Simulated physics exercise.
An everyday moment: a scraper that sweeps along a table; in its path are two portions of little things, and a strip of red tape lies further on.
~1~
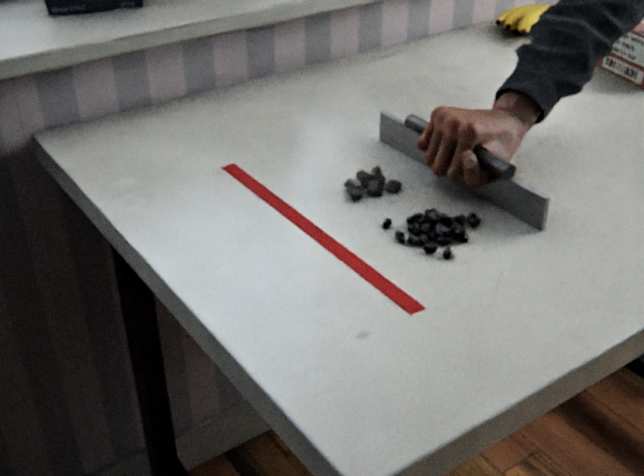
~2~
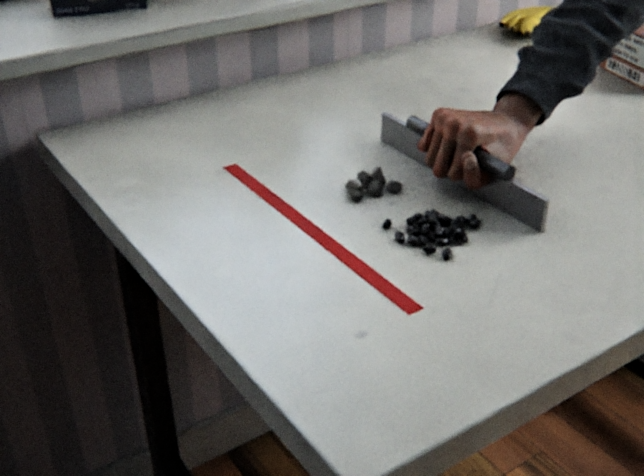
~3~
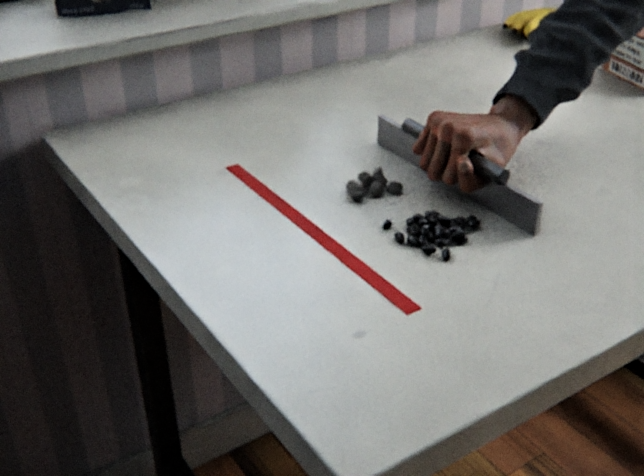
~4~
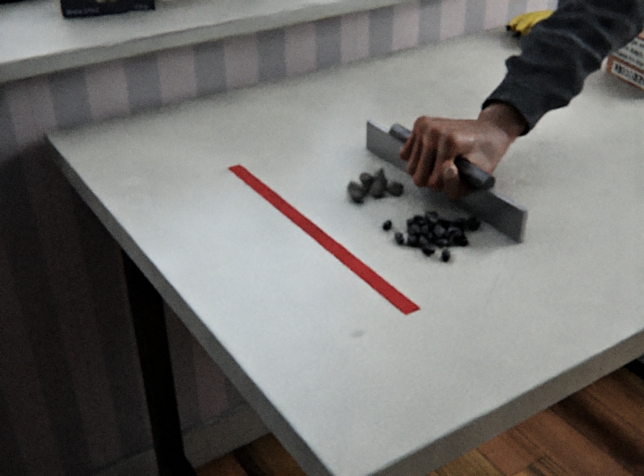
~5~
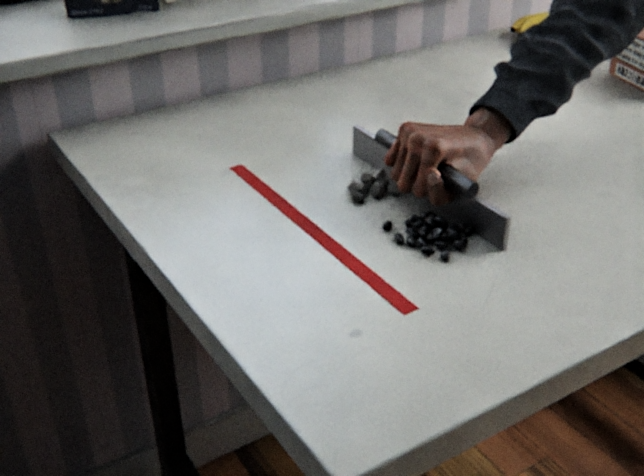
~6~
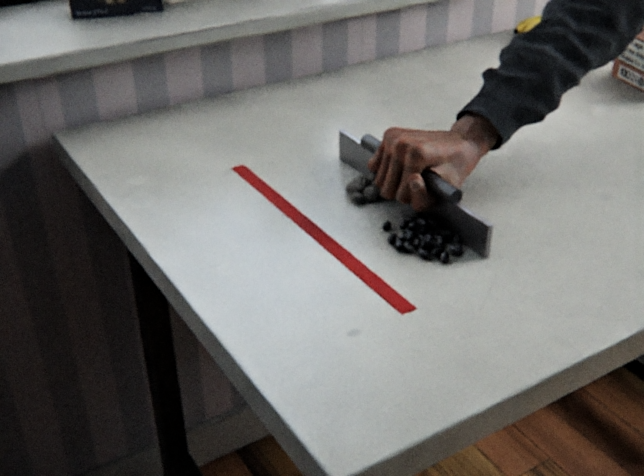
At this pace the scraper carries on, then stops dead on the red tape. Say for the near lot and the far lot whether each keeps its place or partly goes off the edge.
Result: The near lot keeps its place; the far lot keeps its place.
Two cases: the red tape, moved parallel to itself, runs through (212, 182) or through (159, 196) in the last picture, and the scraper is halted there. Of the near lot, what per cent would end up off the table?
Off the table: Close to 0 % for the first line, close to 10 % for the second.
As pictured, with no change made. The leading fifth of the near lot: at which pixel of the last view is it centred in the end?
Its middle rests roughly at (310, 274).
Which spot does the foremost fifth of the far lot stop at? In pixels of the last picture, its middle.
Roughly (265, 227), I'd say.
Then, 0.36 s past the last view, scraper still moving, near (357, 188); near lot all on the table, its front near (366, 264); far lot all on the table, its front near (311, 212).
Then, 0.74 s past the last view, scraper stopped at the red tape; near lot all on the table, its front near (307, 284); far lot all on the table, its front near (259, 229).
Then, 1.02 s past the last view, scraper stopped at the red tape; near lot all on the table, its front near (299, 287); far lot all on the table, its front near (259, 229).
Finally, scraper stopped at the red tape; near lot all on the table, its front near (299, 287); far lot all on the table, its front near (259, 229).
